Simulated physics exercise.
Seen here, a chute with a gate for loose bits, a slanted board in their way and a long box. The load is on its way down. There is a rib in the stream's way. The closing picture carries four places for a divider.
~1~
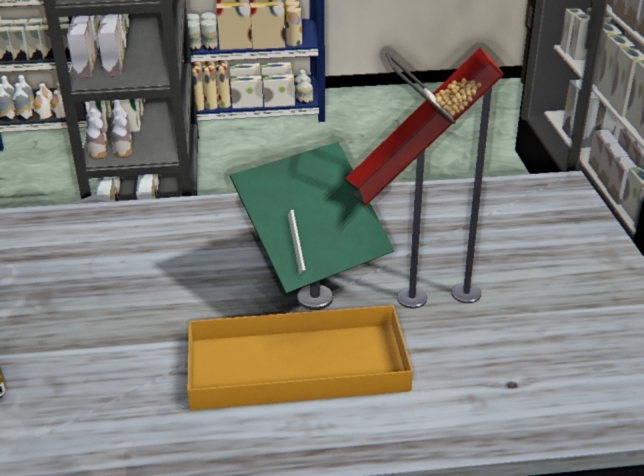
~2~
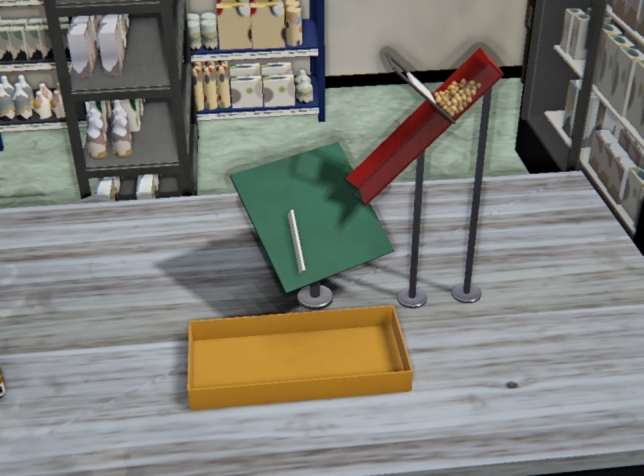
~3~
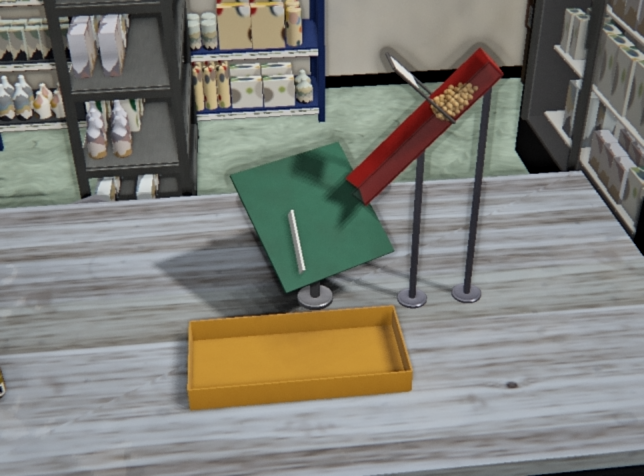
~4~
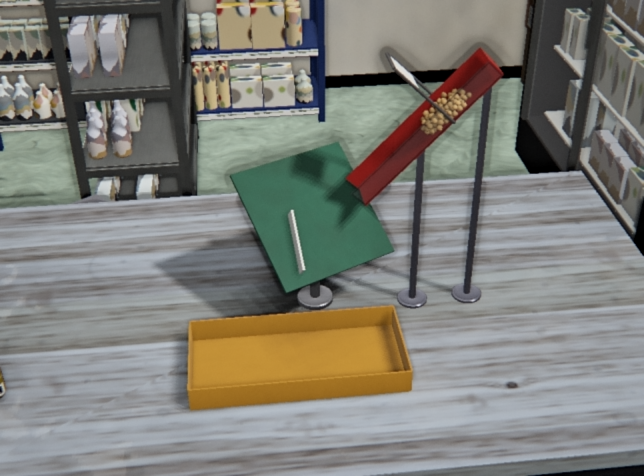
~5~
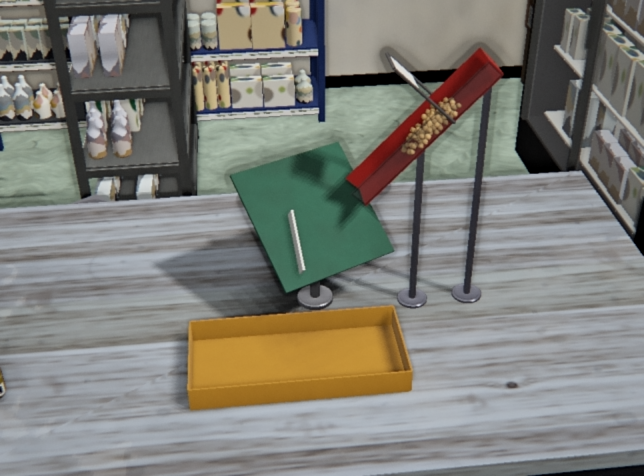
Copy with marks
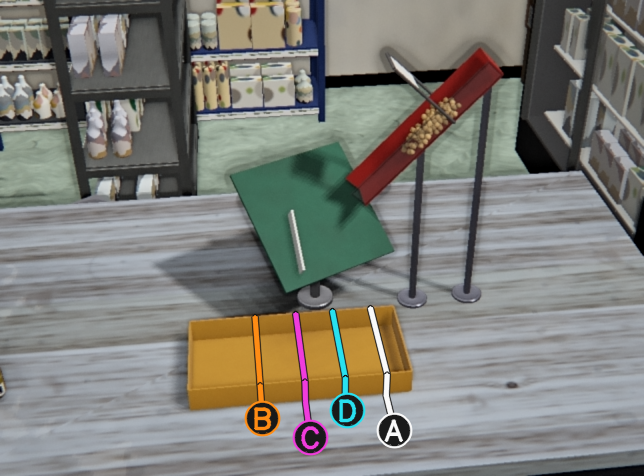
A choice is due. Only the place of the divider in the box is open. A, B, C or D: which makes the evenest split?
It is D.
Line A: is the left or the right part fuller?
More lands on the left.
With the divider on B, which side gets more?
Right.
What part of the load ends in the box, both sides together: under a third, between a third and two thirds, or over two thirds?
Over two thirds.
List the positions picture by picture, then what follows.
In the first frame, load behind the gate near (453, 98), dried chickpeas; lip of the chute near (363, 197), sloping fairly steeply.
In the second frame, middle of the board near (314, 213), tilted fairly steeply; middle of its low edge near (342, 271); of its high edge near (286, 157).
In the third frame, front corners of the box near (188, 390) and (412, 371), empty; front of the load near (439, 116).
In the fourth frame, middle of the load near (446, 110); its front near (423, 128), close to a quarter of the way to the lip; rib from (292, 210) to (304, 270).
In the fifth frame, middle of the load near (434, 123); its front near (404, 150), close to half of the way to the lip.
On the marked copy, line A crosses the front rim at (387, 373); line B crosses the front rim at (260, 384); line C crosses the front rim at (304, 380); line D crosses the front rim at (345, 377).
Choosing A, of what is caught, all but a few on the left of the divider, a small share on the right.
Choosing B, of what is caught, only a few on the left of the divider, all but a few on the right.
Choosing C, of what is caught, only a few on the left of the divider, all but a few on the right.
Choosing D, of what is caught, close to two thirds on the left of the divider, close to a third on the right.
